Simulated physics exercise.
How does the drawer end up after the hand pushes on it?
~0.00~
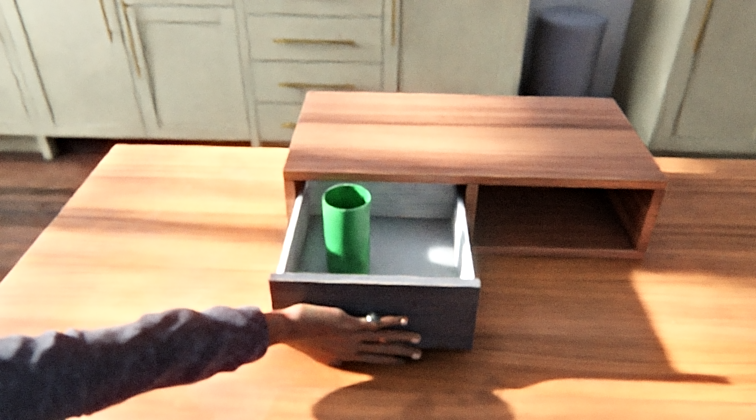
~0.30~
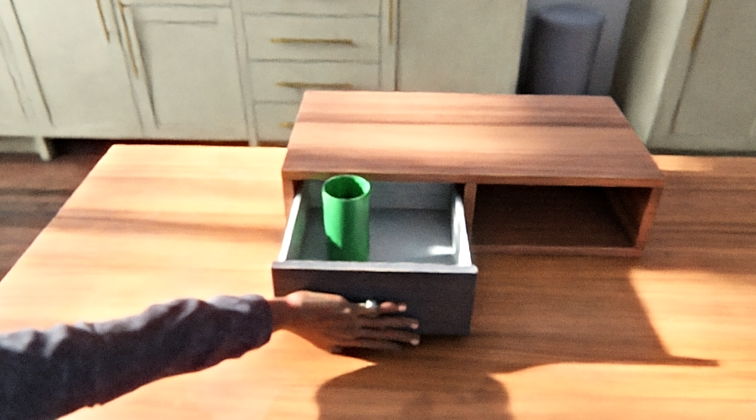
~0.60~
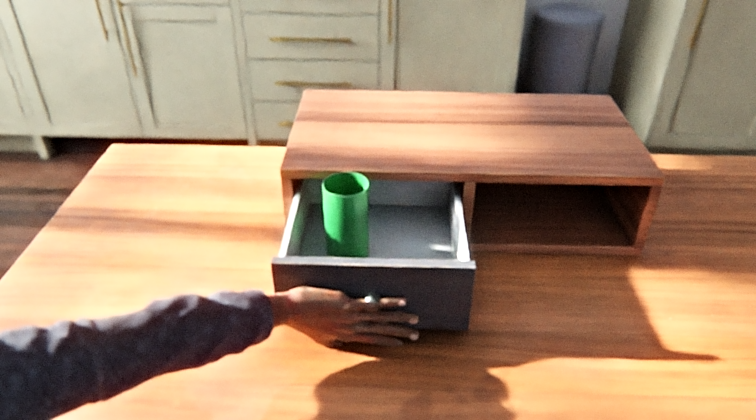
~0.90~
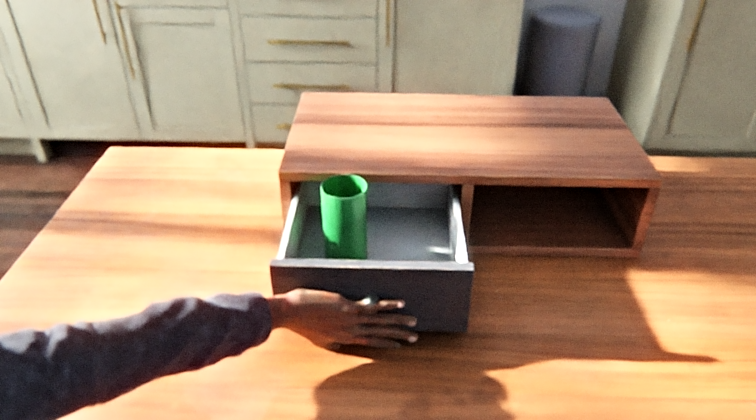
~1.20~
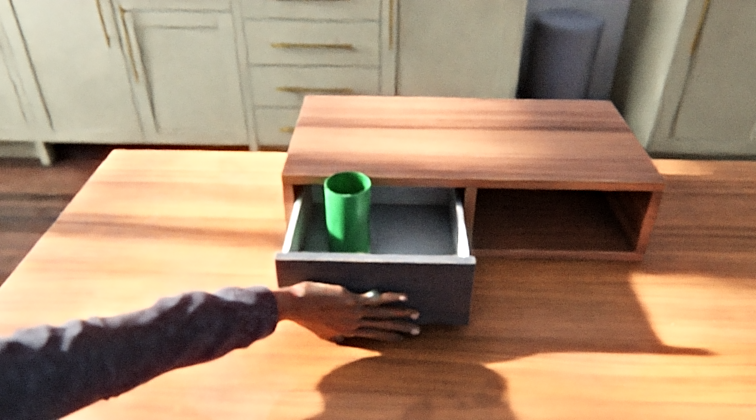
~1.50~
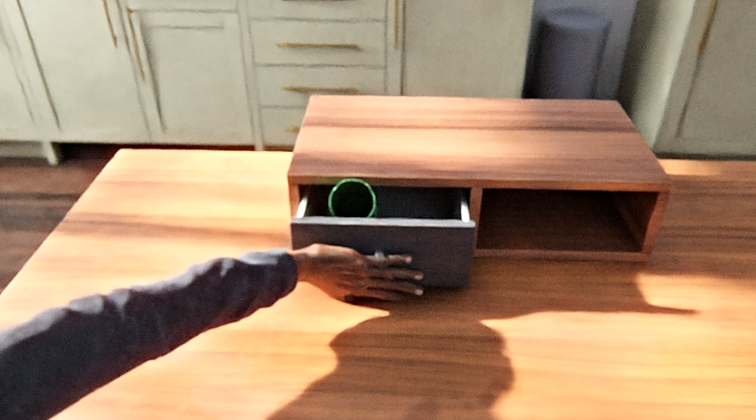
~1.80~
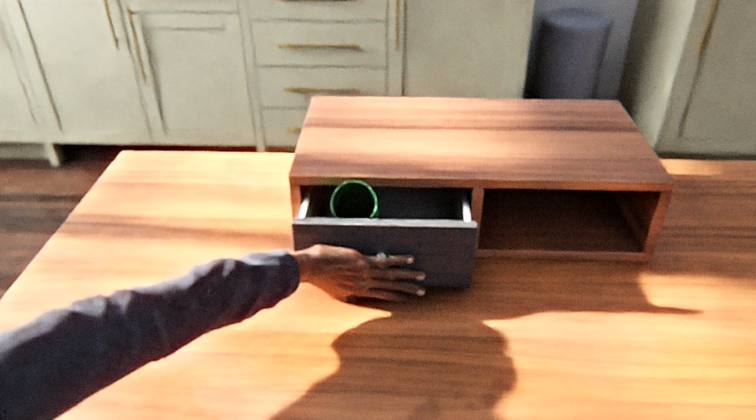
The drawer does not close. It moves part of the way in and stays partly open, with the green beaker leaning inside and the hand still against its front.
